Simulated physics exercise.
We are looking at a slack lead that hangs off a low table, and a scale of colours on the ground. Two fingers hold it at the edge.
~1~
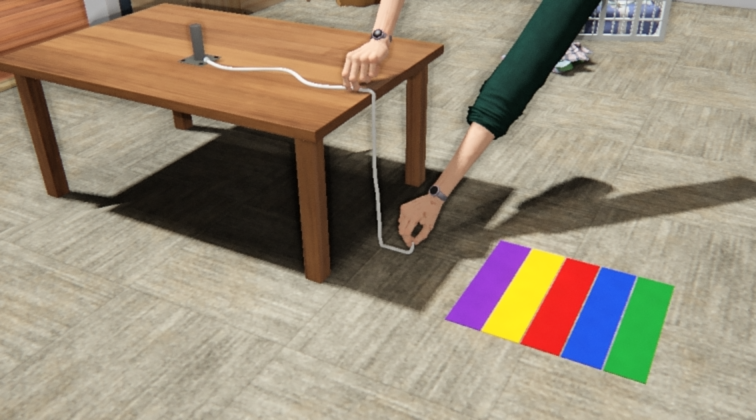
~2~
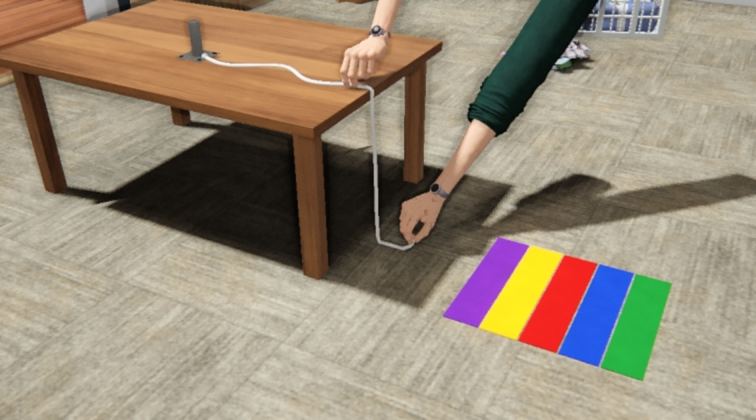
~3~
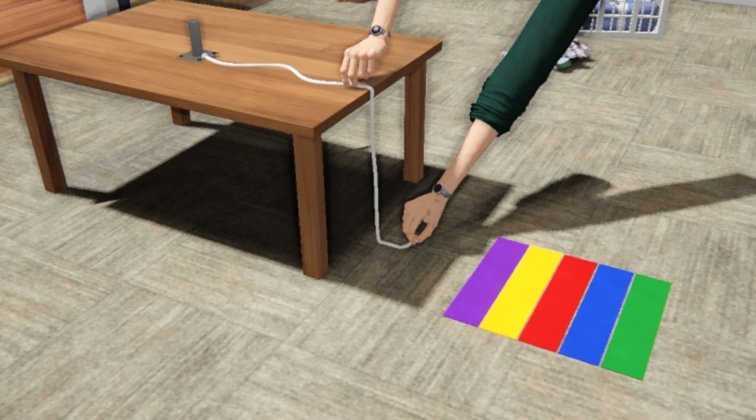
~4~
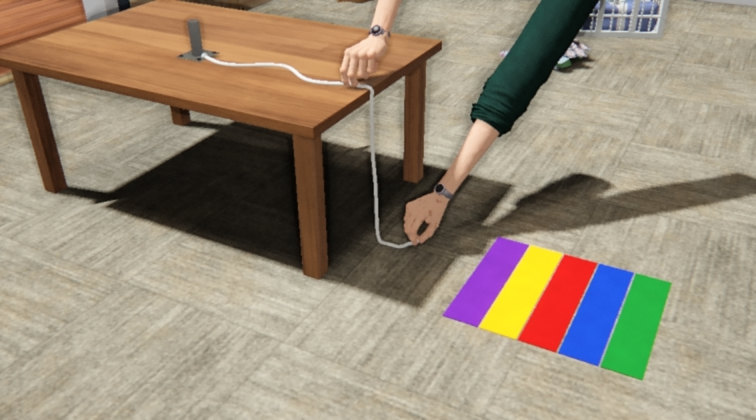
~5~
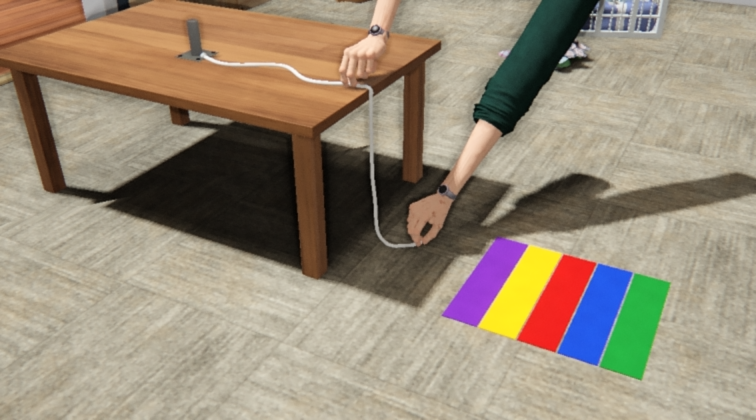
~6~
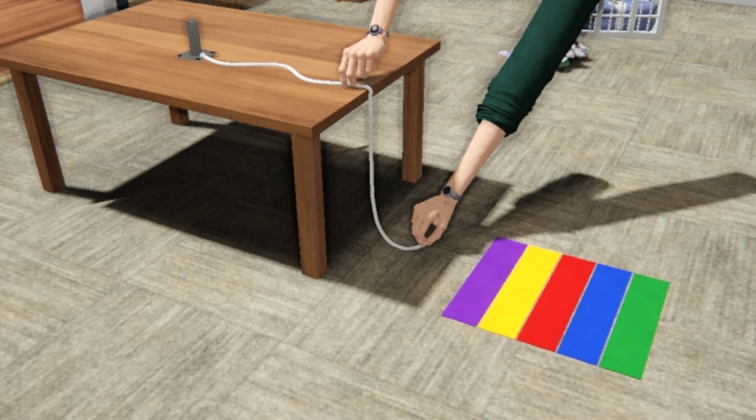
At a low wooden table, a hand slowly draws a hanging white cord's end slightly right.
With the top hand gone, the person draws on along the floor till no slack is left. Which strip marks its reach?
It gets as far as the yellow strip.
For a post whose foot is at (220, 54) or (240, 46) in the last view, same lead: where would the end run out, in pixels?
About (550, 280) and (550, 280).
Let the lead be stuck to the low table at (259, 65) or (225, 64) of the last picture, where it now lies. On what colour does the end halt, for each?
Try by try: Yellow; yellow.
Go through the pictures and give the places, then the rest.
End (412, 243); purple (473, 308); yellow (510, 320); red (548, 332); blue (589, 344); green (631, 357), in the first frame.
End (413, 240); lead through (219, 64) (279, 66) (321, 83) (372, 106) (375, 171) (377, 227), in the second frame.
End (416, 241), in the third frame.
End (418, 241); lead through (219, 63) (279, 66) (321, 83) (372, 105) (374, 171) (377, 227), in the fourth frame.
End (421, 242), in the fifth frame.
End (425, 243); lead through (218, 63) (278, 65) (319, 83) (370, 105) (372, 170) (379, 226), in the sixth frame.
Soon after, end near (455, 252); short of the strips.
Then, end near (500, 264); over purple.
At full stretch, end near (528, 272); over yellow. The yellow one.
